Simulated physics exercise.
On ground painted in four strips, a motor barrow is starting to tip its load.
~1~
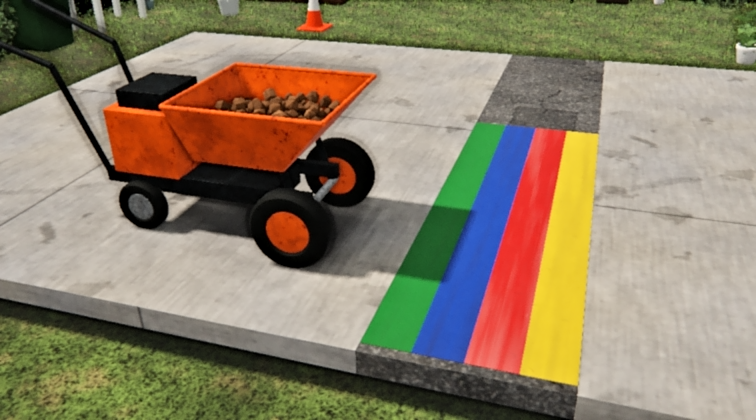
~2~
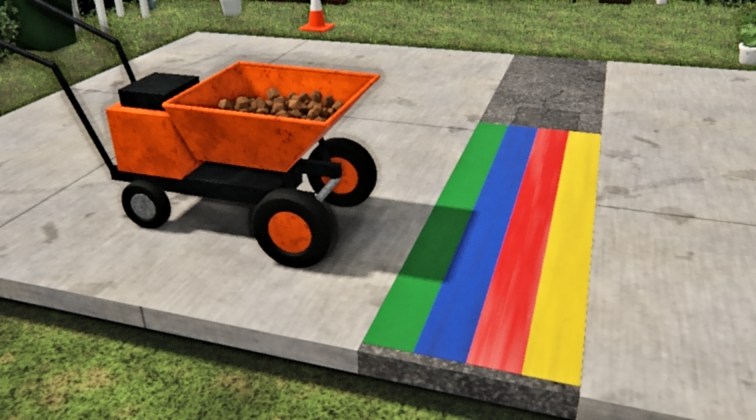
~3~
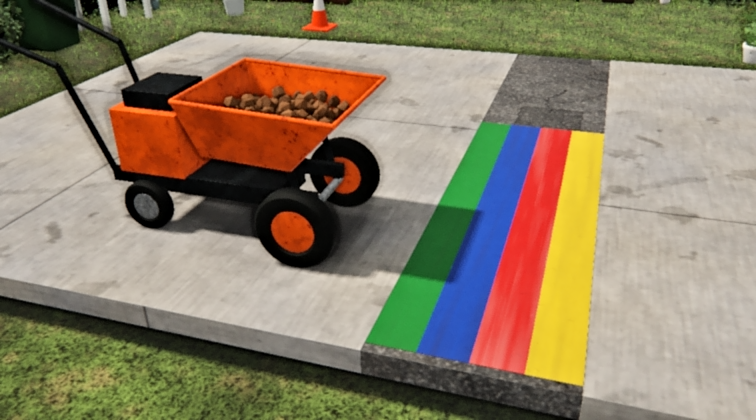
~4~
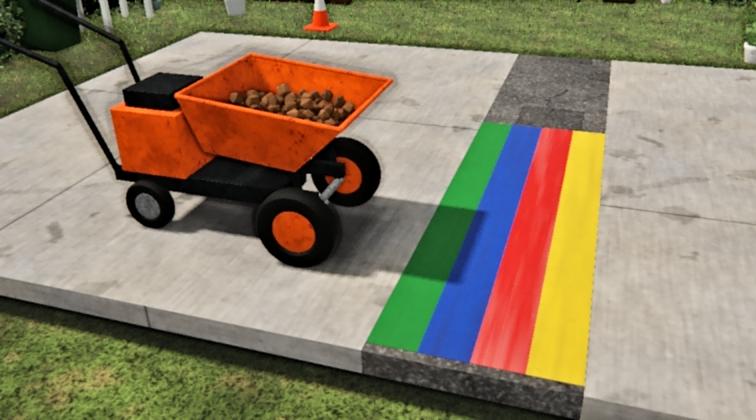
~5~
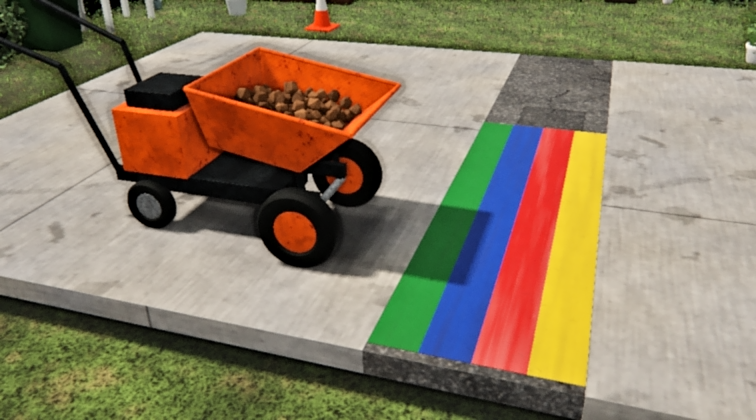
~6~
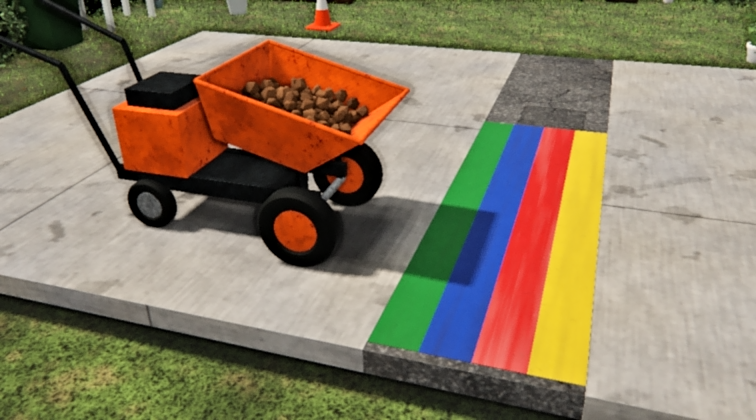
A pale concrete slab edged by grass, with an orange-and-white cone at the back, is seen from slightly above and to one side. An orange motor barrow with black wheels stands at left, its skip holding brown clods, beside green, blue, red and yellow strips painted at right. The skip starts level, then tilts gradually forward to the right, while the view shifts very slightly.
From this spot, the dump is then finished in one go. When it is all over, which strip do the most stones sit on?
On the blue strip.
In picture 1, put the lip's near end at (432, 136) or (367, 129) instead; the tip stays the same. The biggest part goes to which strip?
Going by the pictures, the first try gives the yellow one and the second gives the strip in red.
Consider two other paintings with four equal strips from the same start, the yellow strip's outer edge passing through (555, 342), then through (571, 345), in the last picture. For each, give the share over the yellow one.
In turn, 10 and 10 in a hundred.
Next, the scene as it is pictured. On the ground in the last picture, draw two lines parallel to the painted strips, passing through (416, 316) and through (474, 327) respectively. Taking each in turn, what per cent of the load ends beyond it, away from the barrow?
About 70 and 20 %.
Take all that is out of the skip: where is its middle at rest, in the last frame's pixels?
Resting centre, last frame: Roughly (477, 251).
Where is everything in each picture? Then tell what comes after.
In the first picture, lip of the skip (323, 124), level; top of the load (267, 123), clay clods; green strip (402, 311); blue strip (451, 320); red strip (501, 329); yellow strip (554, 339).
In the second picture, lip of the skip (326, 125), level; top of the load (270, 123).
In the third picture, lip of the skip (333, 127), tipped barely; top of the load (269, 111).
In the fourth picture, lip of the skip (341, 131), tipped a little; top of the load (274, 106).
In the fifth picture, lip of the skip (350, 136), tipped a little; top of the load (266, 111).
In the sixth picture, lip of the skip (361, 142), tipped clearly; top of the load (264, 105); green strip (410, 310); blue strip (458, 319); red strip (509, 329); yellow strip (562, 339).
Just after the last frame, skip tipped steeply; every one in the skip.
A moment on, skip tipped right over; the larger part in the skip; about a tenth over the green strip; about a tenth over the blue strip; just a few over the red strip.
Further on, skip tipped right over; roughly a quarter in the skip; roughly a quarter over the green strip; roughly half over the blue strip; about a tenth over the red strip; just a few over the yellow strip.
When it is over, skip tipped right over; roughly a quarter in the skip; roughly a quarter over the green strip; roughly half over the blue strip; about a tenth over the red strip; just a few over the yellow strip.
